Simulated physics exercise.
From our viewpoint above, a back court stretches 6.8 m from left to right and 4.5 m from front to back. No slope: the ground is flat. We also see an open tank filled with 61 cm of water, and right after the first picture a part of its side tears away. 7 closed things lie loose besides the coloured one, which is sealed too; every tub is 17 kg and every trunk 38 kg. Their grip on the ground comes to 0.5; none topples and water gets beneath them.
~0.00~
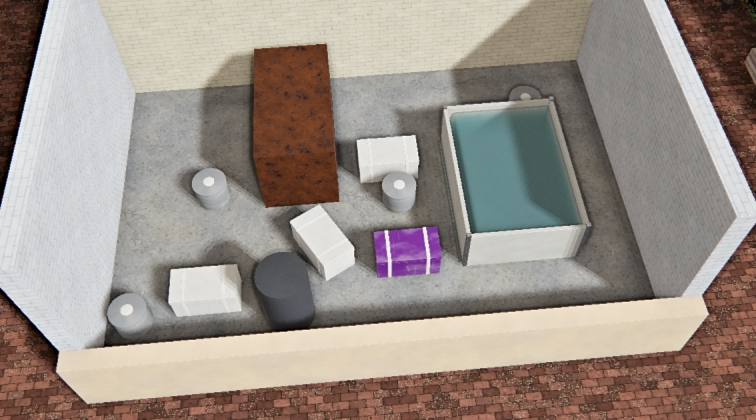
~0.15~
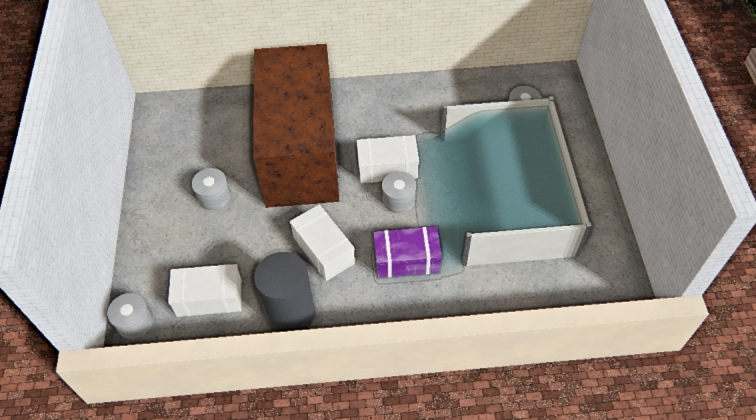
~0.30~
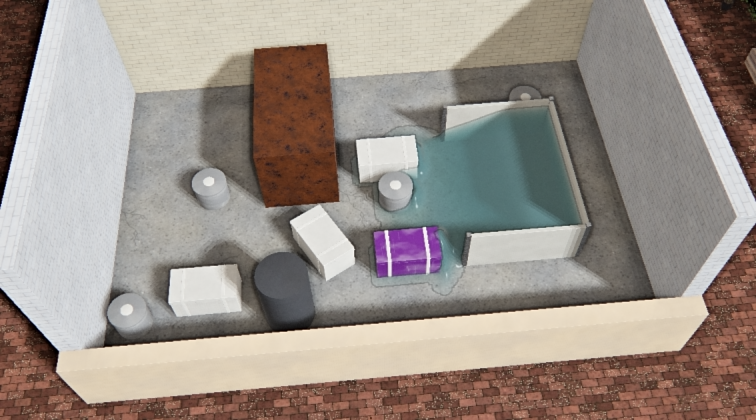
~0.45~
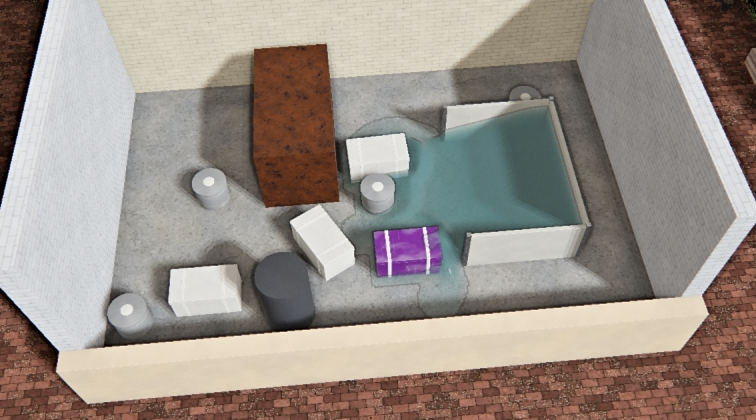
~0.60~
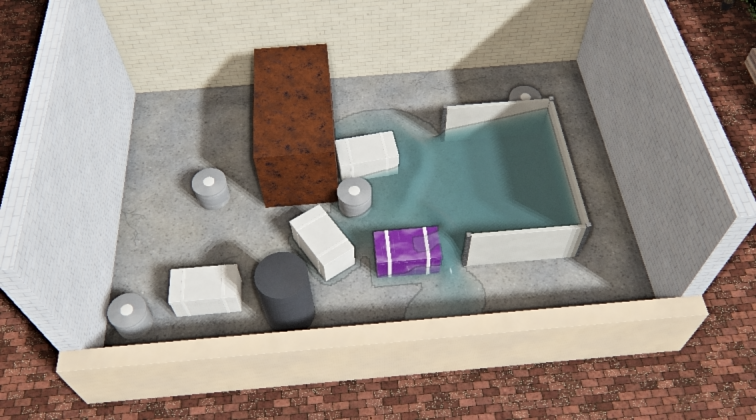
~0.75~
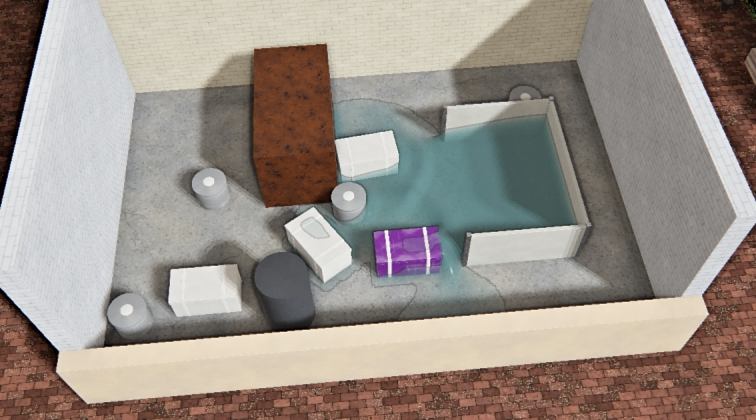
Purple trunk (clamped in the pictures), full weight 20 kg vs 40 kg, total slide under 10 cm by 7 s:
Neither suffices.
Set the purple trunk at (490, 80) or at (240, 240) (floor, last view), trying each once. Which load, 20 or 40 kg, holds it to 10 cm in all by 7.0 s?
At the first place nothing works, and at the second nothing works.
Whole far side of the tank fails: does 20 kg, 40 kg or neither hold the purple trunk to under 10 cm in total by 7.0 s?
Result: Greater mass required.
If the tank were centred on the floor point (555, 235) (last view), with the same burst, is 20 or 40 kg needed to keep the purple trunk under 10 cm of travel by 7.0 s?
Well, then even the heavier fails.
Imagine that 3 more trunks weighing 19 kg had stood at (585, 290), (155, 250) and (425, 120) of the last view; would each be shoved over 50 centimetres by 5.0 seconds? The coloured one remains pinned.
One after another they come out within the mark, within the mark, beyond the mark.
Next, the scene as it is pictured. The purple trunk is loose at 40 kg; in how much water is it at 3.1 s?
About 14 cm.
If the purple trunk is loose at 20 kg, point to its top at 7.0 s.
Pixel estimate: Near (628, 282).
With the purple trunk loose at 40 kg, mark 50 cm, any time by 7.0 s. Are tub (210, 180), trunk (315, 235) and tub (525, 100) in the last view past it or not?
First one not that far, second too far, third not that far.
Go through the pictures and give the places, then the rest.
The purple trunk at (407, 244), on the bottom; 2.9 m2 under water; 0 of 8 have shifted, in the first picture.
The purple trunk at (407, 244) rests on the ground; water covers 3.9 m2; 0 of 8 have shifted, in the second picture.
The purple trunk at (407, 244) rests on the ground; 4.7 m2 under water; 0 of 8 have shifted, in the third picture.
The purple trunk at (407, 244), on the bottom; 6.0 m2 under water; 2 of 8 have shifted, in the fourth picture.
The purple trunk at (407, 244), on the bottom; water covers 7.4 m2; 2 of 8 have shifted, in the fifth picture.
The purple trunk at (407, 244) rests on the ground; 8.4 m2 under water; 3 of 8 have shifted, in the sixth picture.
After 1.4 s the purple trunk would be 90 cm from its start with 20 kg and 92 cm from its start with 40 kg; 9 cm of water round it then.
After 3.1 s the purple trunk would be 87 cm from its start with 20 kg and 103 cm from its start with 40 kg; 14 cm of water round it then.
After 4.9 s the purple trunk would be 196 cm from its start with 20 kg and 86 cm from its start with 40 kg; 5 cm of water round it then.
After 7.0 s the purple trunk would be 266 cm from its start with 20 kg and 86 cm from its start with 40 kg; 5 cm of water round it then.
